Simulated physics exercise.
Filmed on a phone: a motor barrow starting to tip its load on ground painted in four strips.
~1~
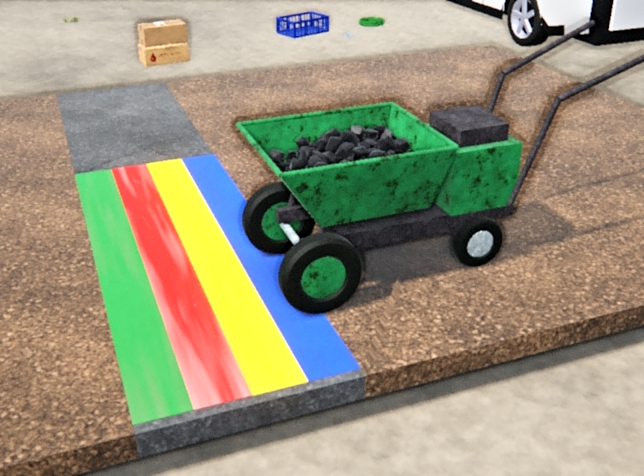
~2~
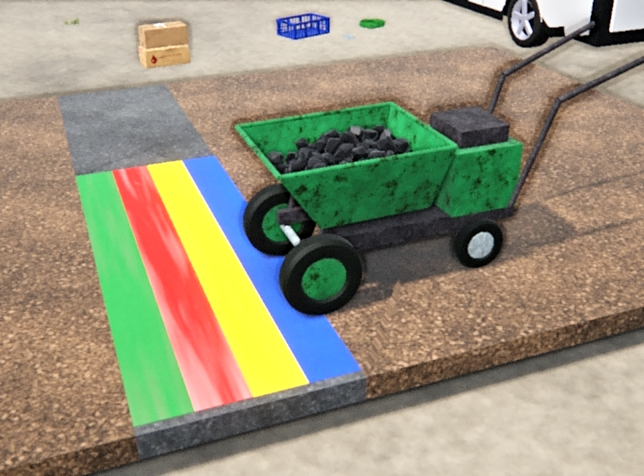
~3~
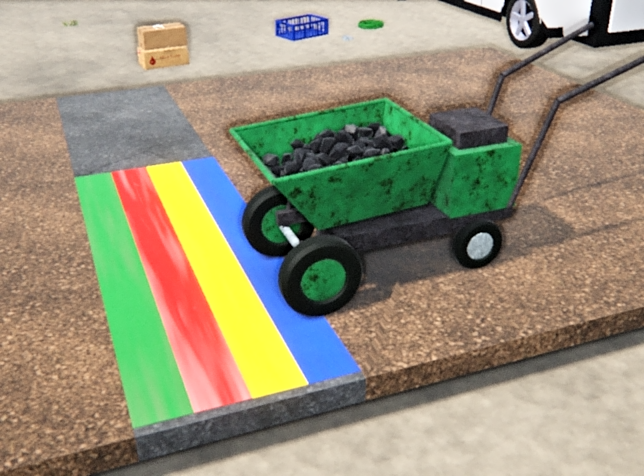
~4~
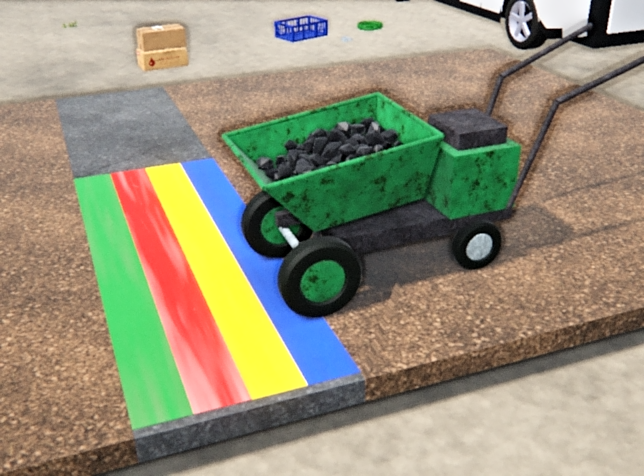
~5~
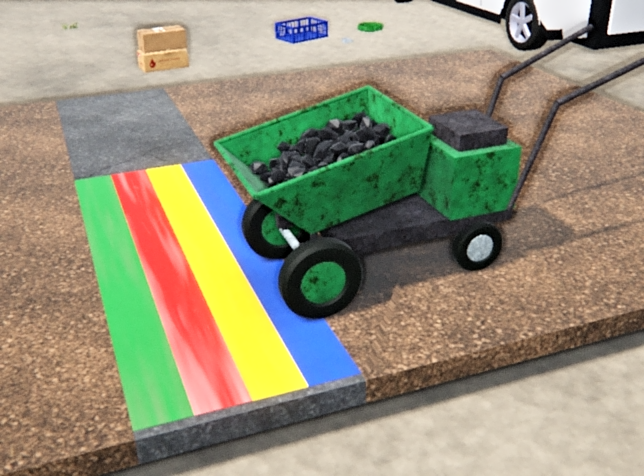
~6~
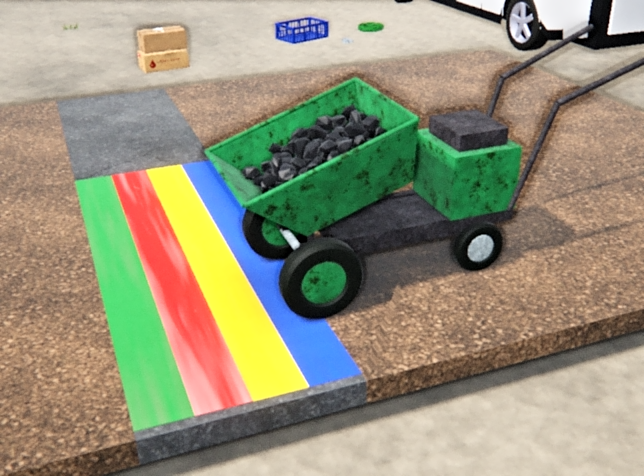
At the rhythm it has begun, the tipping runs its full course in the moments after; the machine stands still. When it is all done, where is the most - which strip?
On the green strip.
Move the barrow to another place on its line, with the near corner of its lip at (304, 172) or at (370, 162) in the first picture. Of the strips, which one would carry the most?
In turn: The strip in red; the strip in yellow.
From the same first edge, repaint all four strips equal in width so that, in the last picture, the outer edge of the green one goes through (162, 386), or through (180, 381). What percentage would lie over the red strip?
The first gives around 10 per cent, the second around 0 per cent.
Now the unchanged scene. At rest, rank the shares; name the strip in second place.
The next one is red.
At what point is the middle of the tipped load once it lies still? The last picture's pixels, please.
Resting centre, last frame: Roughly (138, 310).
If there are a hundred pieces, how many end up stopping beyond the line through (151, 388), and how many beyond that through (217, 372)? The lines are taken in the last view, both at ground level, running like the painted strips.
Near 30 % and near 70 %, in that order.
Shortly afterwards, skip tipped steeply; the whole lot in the skip.
Next, skip tipped right over; the bulk in the skip; a little over the red strip; a little over the green strip.
Some moments later, skip tipped right over; near a quarter in the skip; near a quarter over the red strip; near a third over the green strip; near a quarter off the paint.
In the end, skip tipped right over; near a quarter in the skip; none at all over the blue strip; only a few over the yellow strip; near a quarter over the red strip; near a third over the green strip; near a quarter off the paint.
